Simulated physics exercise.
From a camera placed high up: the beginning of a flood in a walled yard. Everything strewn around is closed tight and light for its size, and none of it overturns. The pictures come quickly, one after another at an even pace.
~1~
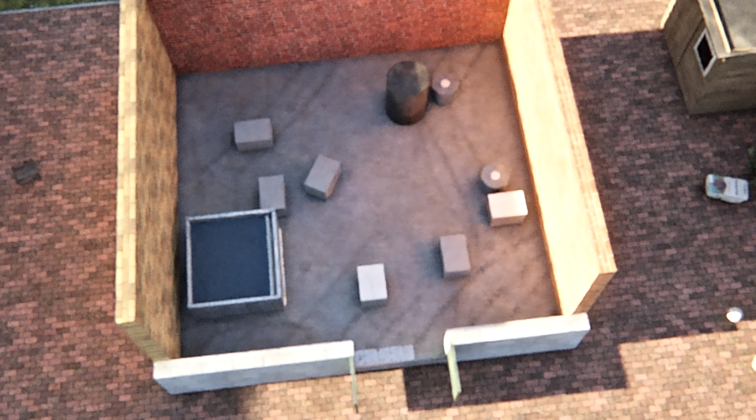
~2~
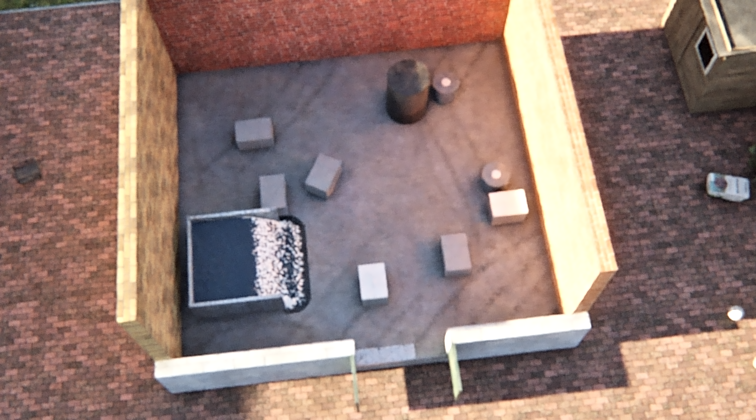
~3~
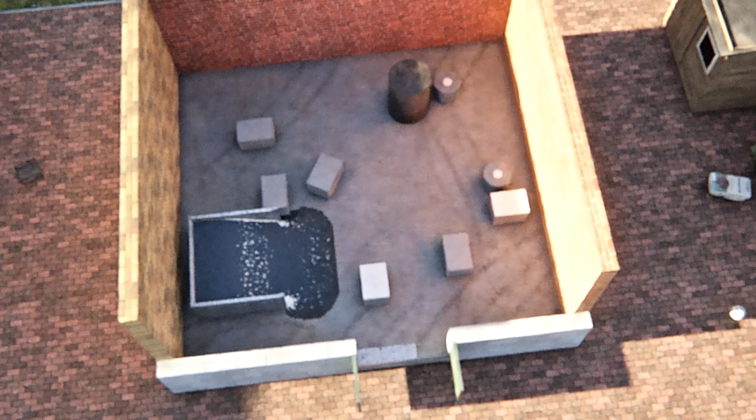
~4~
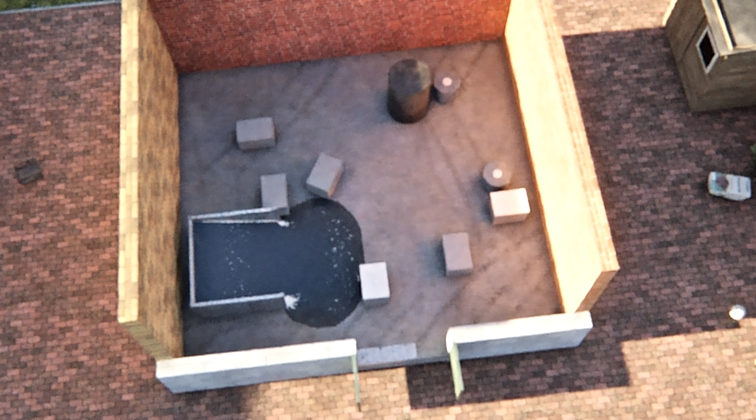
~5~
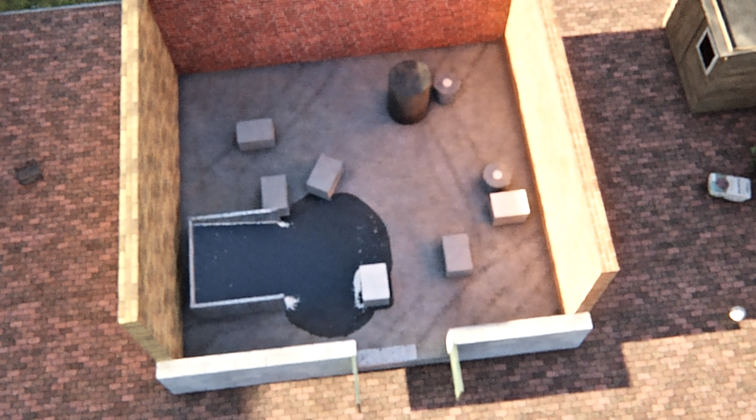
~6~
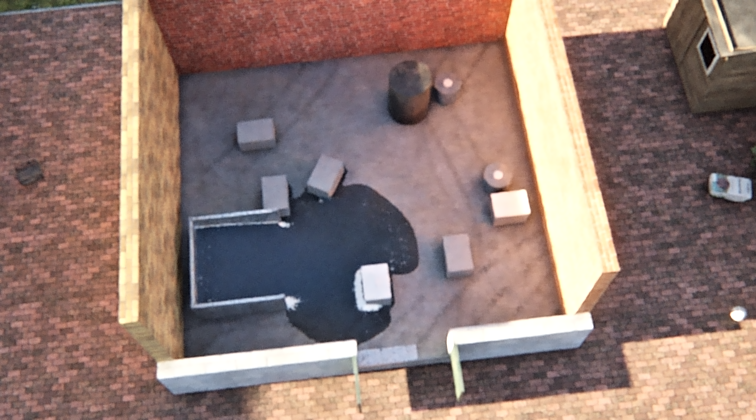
Dark water burst out of the right side of a square tank in a walled yard, spread rightward across the floor and surrounded a pale block, while the blocks and barrels stayed in place.
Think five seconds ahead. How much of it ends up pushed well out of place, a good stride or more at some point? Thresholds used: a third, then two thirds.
The portion knocked well out of place is a third to two thirds.
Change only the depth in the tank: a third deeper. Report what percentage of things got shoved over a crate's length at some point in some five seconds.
Near 60 % of the lot.
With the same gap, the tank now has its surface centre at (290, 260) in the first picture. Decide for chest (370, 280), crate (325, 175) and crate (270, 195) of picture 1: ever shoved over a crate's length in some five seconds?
First displaced far, then never went far, then never went far.
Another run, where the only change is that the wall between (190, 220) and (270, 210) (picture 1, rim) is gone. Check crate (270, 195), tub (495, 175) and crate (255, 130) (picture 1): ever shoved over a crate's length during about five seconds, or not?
In turn: Moved that far, stayed within it, moved that far.
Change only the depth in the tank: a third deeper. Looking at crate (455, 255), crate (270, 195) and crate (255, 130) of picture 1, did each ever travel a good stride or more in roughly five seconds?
Order as given: Displaced that much; not past it; not past it.
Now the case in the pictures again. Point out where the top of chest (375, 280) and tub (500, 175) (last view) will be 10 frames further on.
The first should be near (454, 287), the second near (518, 144).
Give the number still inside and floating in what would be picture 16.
Exactly 0 of them.
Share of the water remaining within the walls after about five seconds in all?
It works out at roughly 86 percent.
A moment on, 0 of 8 are well off their spots; 0 afloat.
Next, 3 of 8 are well off their spots; 0 afloat.
Later, 3 of 8 are well off their spots; 1 afloat.
In the end, 3 of 8 are well off their spots, and 3 have been at some point; 0 afloat.
